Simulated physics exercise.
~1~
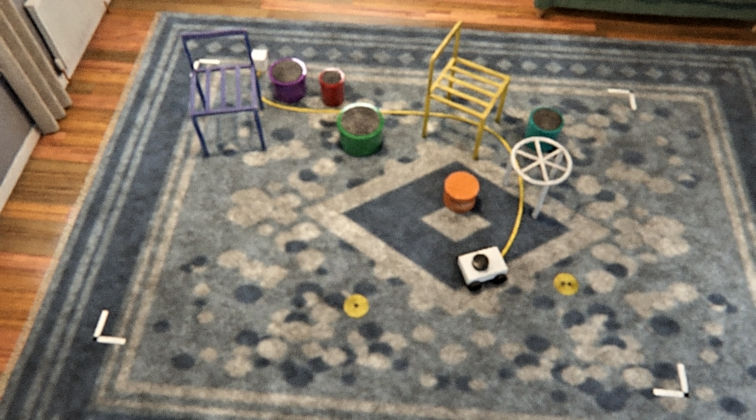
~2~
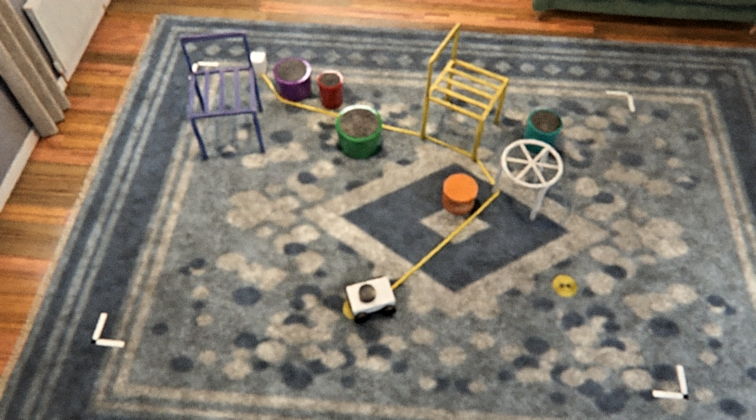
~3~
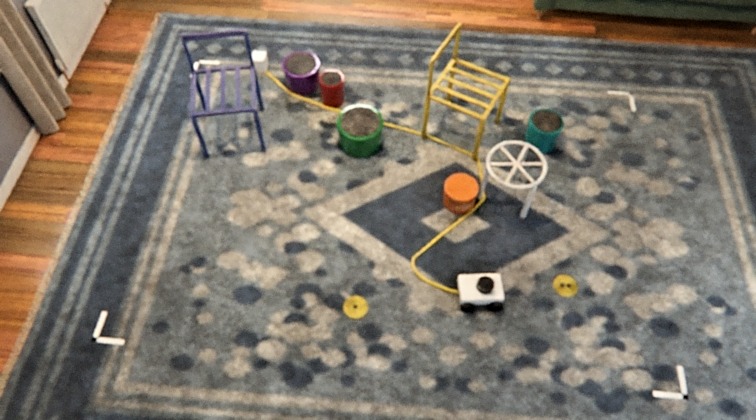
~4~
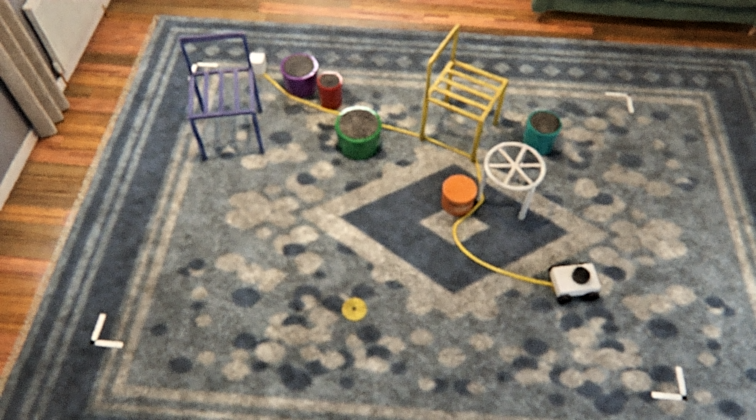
A white cart drives left, then right across the rug, its yellow lead shifting a white stool.
